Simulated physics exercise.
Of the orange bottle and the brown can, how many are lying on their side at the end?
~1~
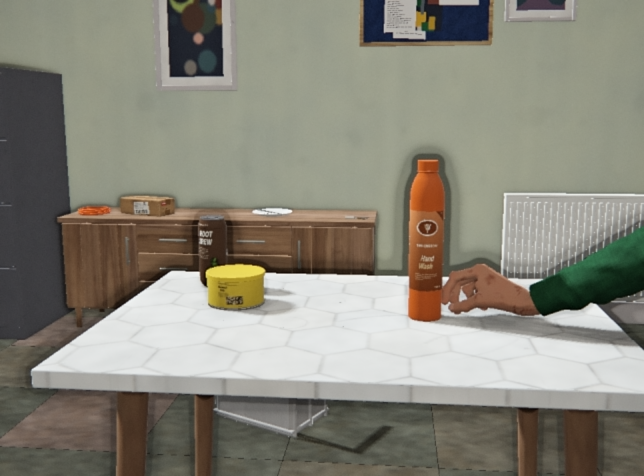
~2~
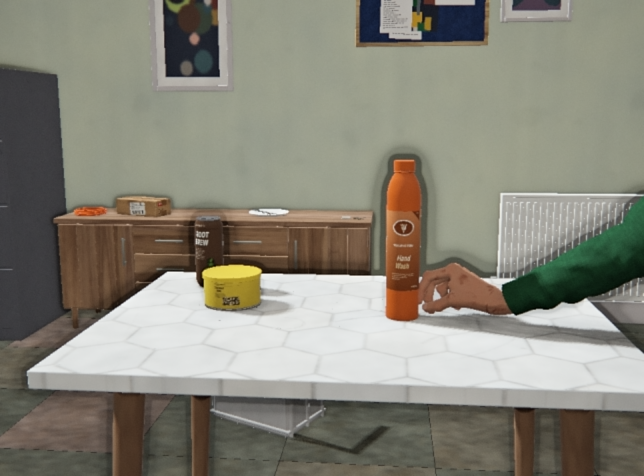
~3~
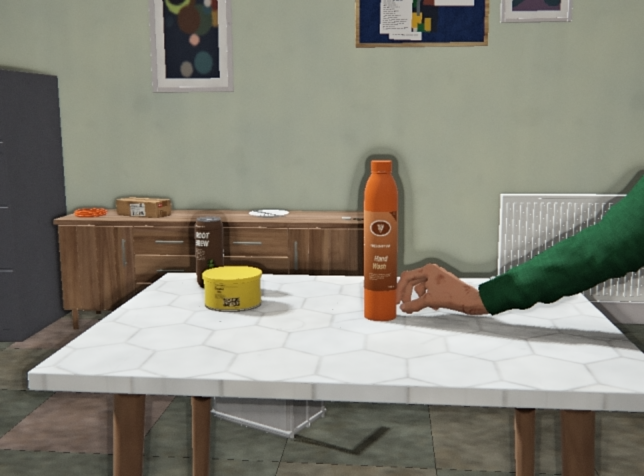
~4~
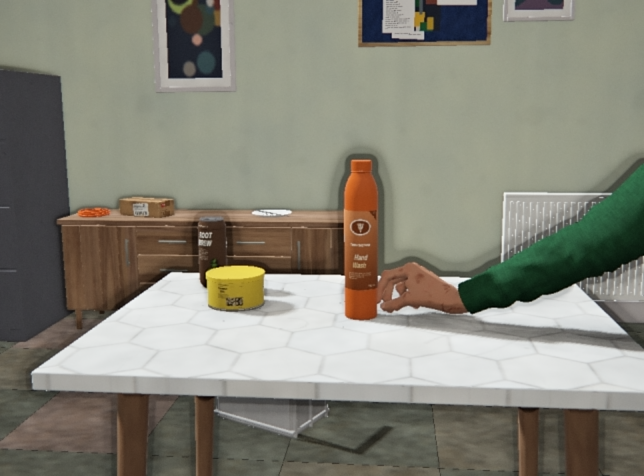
None of them are, as the orange bottle and the brown can are both still standing upright.
